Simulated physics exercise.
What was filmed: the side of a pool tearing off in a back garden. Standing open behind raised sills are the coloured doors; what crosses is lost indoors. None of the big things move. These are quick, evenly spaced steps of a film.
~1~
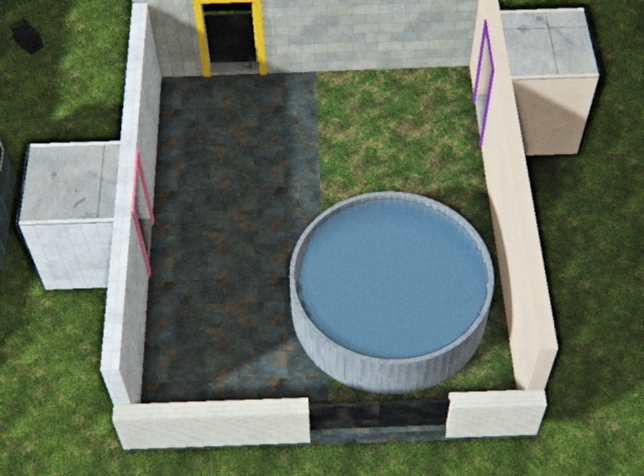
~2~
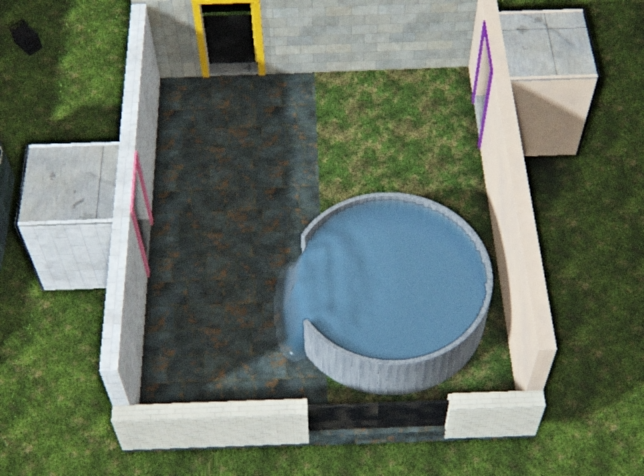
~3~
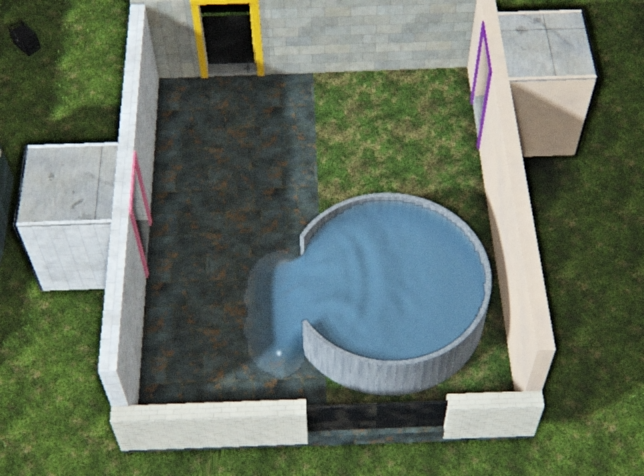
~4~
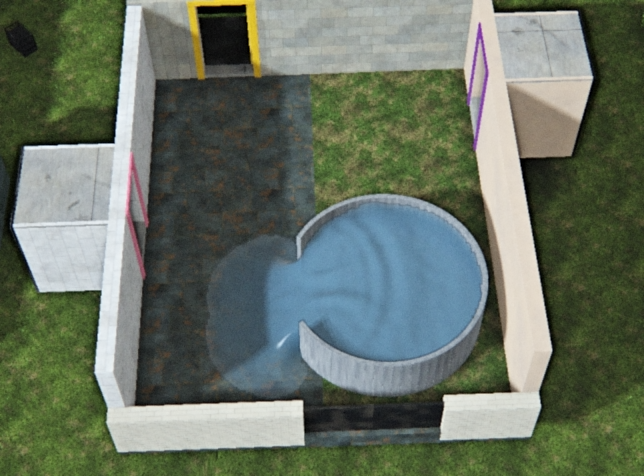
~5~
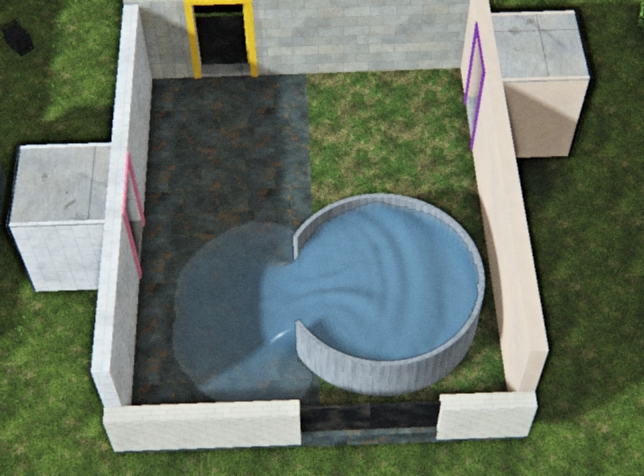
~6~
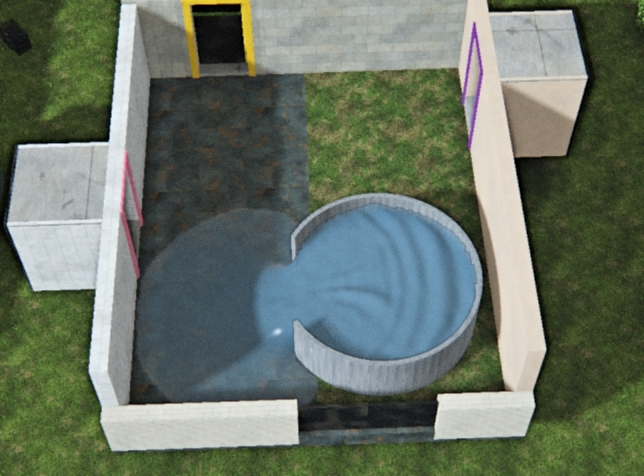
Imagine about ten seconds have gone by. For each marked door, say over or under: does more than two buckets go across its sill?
Outcome: The purple door keeps to the limit. The pink door goes over the limit. The yellow door goes over the limit.
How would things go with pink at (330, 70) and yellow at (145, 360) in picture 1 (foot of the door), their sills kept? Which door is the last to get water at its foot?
My answer is the door marked purple.
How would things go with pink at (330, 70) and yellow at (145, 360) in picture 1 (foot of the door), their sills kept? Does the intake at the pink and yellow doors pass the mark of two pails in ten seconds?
In that case the pink door stays inside the limit and the yellow door exceeds the limit.
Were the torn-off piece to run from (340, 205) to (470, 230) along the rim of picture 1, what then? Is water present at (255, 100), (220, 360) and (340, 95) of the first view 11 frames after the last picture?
Point by point: Soaked; unwetted; soaked.
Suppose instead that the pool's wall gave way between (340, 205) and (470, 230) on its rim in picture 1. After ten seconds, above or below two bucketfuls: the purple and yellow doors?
Door by door, the purple door exceeds it and the yellow door exceeds it.
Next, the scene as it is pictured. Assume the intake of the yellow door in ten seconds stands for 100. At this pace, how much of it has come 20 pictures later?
I'd put it at about 10 per cent.
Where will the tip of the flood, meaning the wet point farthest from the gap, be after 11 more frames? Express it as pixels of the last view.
At roughly (151, 80).
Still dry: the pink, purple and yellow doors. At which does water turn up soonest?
From the pictures, my answer is the door marked pink.
A moment on, water covers 35 % of the floor; the purple door not reached, the pink door over two buckets in, the yellow door not reached.
Next, water covers 40 % of the floor; the purple door not reached, the pink door far over two buckets in, the yellow door not reached.
Then, water covers 55 % of the floor; the purple door not reached, the pink door far over two buckets in, the yellow door over two buckets in.
Later, water covers 90 % of the floor; the purple door wet at the sill, nothing in, the pink door far over two buckets in, the yellow door far over two buckets in.
In the end, water covers 100 % of the floor; the purple door wet at the sill, nothing in, the pink door far over two buckets in, the yellow door far over two buckets in.
